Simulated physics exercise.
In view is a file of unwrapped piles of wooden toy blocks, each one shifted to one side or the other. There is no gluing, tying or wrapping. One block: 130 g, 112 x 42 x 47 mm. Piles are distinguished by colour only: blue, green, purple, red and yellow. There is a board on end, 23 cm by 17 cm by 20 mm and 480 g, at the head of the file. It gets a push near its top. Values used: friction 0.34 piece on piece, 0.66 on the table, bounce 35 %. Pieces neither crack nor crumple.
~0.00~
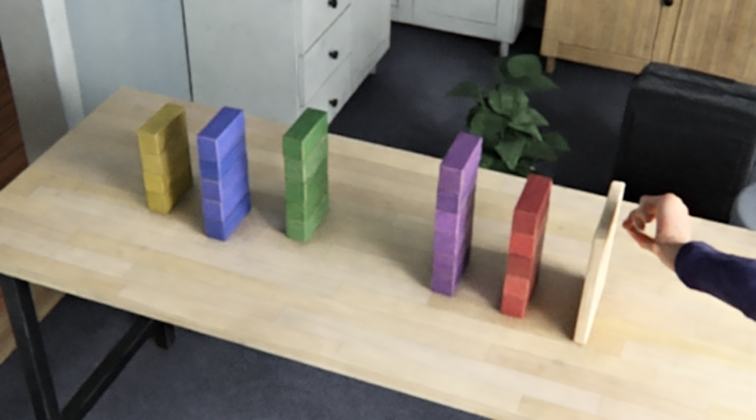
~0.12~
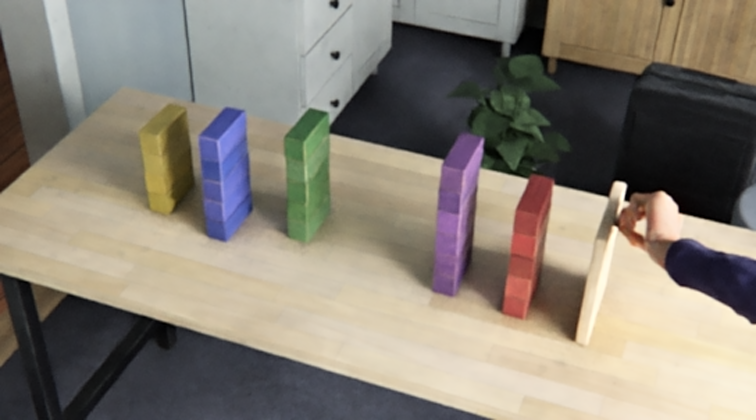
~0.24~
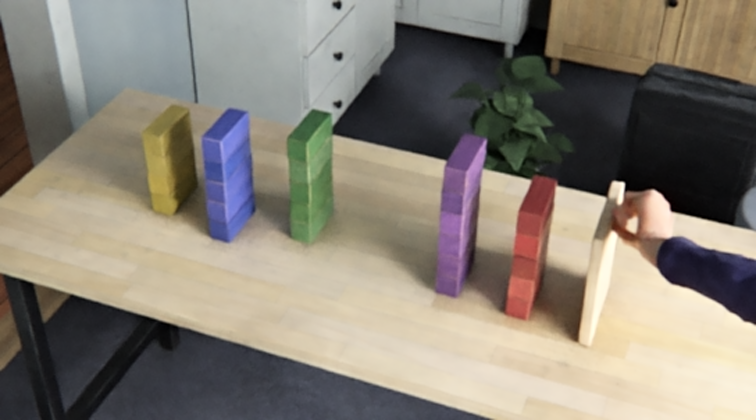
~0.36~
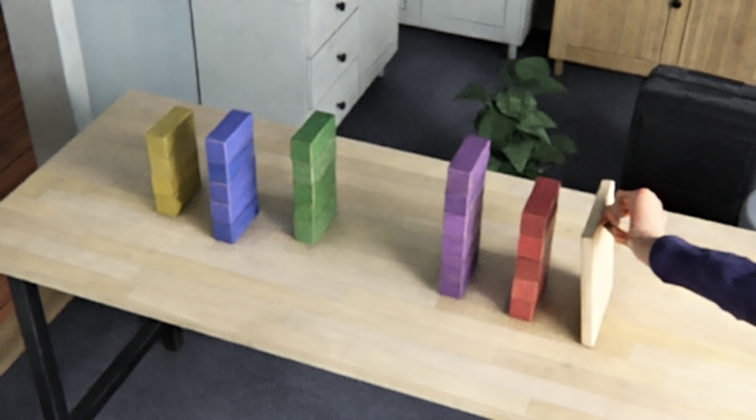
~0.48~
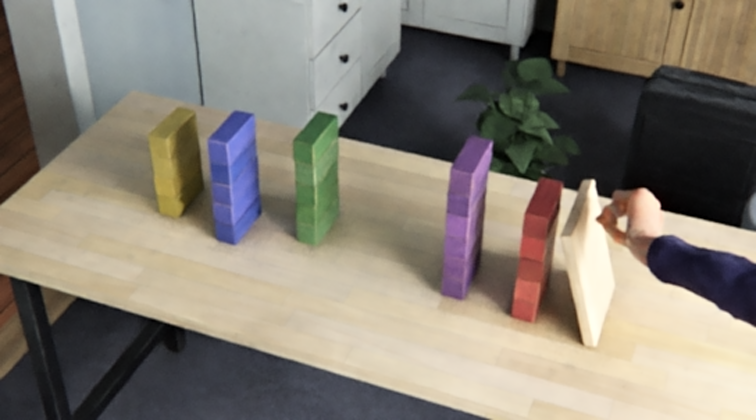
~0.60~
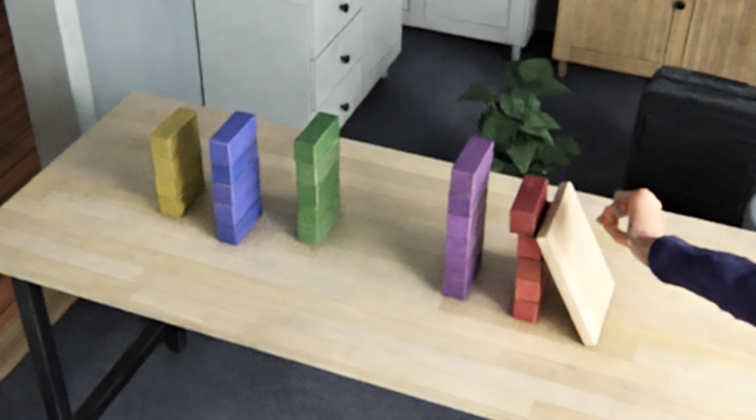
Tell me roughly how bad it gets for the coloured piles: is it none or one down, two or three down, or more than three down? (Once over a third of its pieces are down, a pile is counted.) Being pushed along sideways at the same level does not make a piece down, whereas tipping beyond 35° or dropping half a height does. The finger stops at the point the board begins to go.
I would say two or three go down.
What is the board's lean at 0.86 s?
Roughly 50° off upright.
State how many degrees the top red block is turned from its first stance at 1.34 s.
Some 60°.
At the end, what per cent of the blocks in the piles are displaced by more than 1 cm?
65 % shifted.
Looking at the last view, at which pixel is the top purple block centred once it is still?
Its middle finishes near pixel (382, 237) of the last picture.
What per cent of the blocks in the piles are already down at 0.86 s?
10 %.
Around 0.86 s, board 52° from upright; 3 of the 25 blocks down; top red block tipped 28°, 20 mm lower; top purple block tipped 5°.
Around 1.04 s, board 62° from upright; 7 of the 25 blocks down; top purple block on its side; top red block tipped 36°, 11 cm lower.
Around 1.34 s, board 63° from upright; 14 of the 25 blocks down; top purple block on its side; top red block tipped 55°, 16 cm lower.
Finally (1.9 s), board 63° from upright; 15 of the 25 blocks down; top purple block on its side; top green block on its side. Wrecked, green, purple and red. Seen by the last camera, middles, top purple block near (382, 237), top green block near (357, 219).
